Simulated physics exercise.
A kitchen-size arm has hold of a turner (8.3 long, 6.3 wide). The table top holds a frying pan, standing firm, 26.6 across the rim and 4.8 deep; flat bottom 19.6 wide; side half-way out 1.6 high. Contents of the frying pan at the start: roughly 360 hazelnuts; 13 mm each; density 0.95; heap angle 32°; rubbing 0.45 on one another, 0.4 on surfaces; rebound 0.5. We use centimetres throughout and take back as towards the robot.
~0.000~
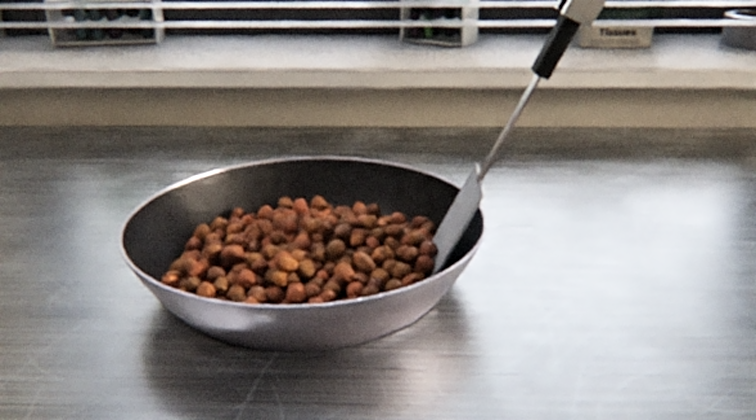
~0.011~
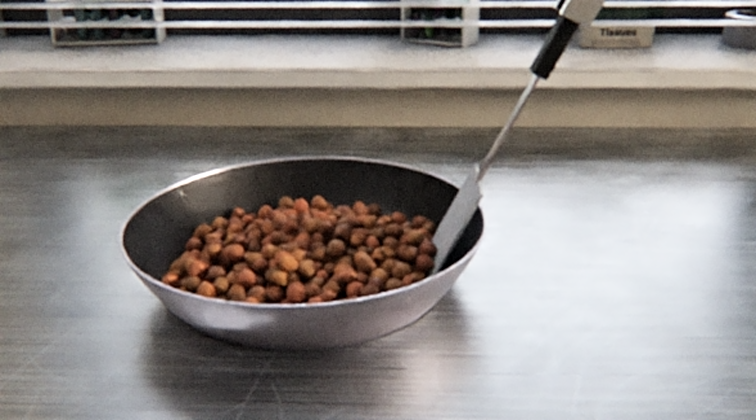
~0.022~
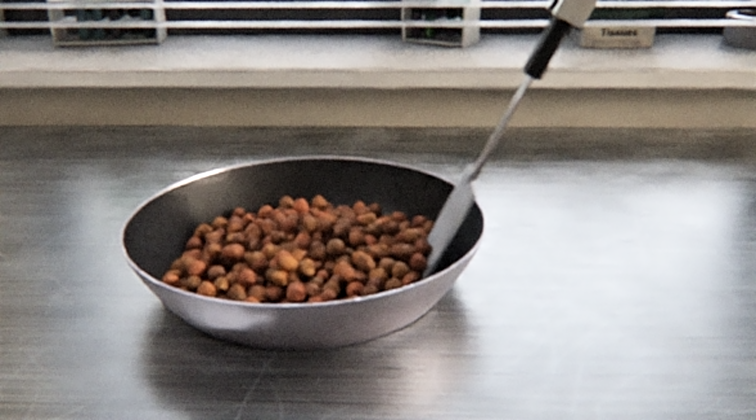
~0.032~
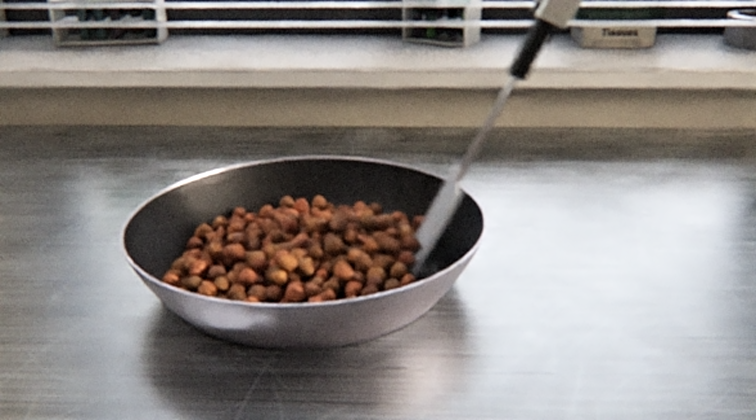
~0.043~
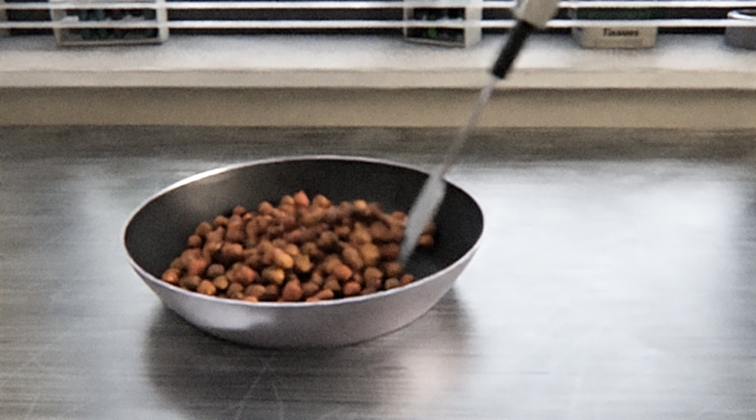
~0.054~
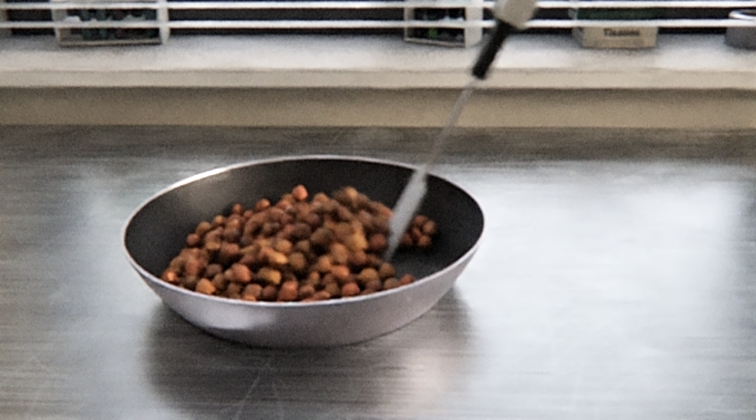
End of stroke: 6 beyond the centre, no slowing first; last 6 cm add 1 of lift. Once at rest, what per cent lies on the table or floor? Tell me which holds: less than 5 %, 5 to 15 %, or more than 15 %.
5 to 15 % holds.
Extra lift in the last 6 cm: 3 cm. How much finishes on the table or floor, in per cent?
Some 10 in a hundred.
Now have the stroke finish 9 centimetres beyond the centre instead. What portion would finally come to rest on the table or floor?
Changed stop: Approx. 20 %.
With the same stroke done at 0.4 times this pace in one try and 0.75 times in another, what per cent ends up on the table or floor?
The two tries give roughly 0 and 5 in a hundred.
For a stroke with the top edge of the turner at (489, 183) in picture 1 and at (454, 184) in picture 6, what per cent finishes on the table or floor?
Some 5 per cent.
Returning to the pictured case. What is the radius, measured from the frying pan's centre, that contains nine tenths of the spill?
I reckon it's some 60 centimetres.
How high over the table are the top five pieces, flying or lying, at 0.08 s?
Around 7 cm above the table.
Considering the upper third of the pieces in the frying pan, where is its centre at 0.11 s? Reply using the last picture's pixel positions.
Around (272, 232).
After 0.08 s, sloping 64°, highest piece 7 above the table; 363 in the frying pan.
After 0.11 s, sloping 64°, highest piece 9 above the table; 363 in the frying pan.
After 0.32 s, sloping 64°, highest piece 6 above the table; 326 in the frying pan, 33 on the table or floor, 4 on the blade or in flight.
After 1.37 s, sloping 64°, highest piece 6 above the table; 326 in the frying pan, 37 on the table or floor.
At rest, 326 in the frying pan, 37 on the table or floor. That is 10 % on the table or floor.
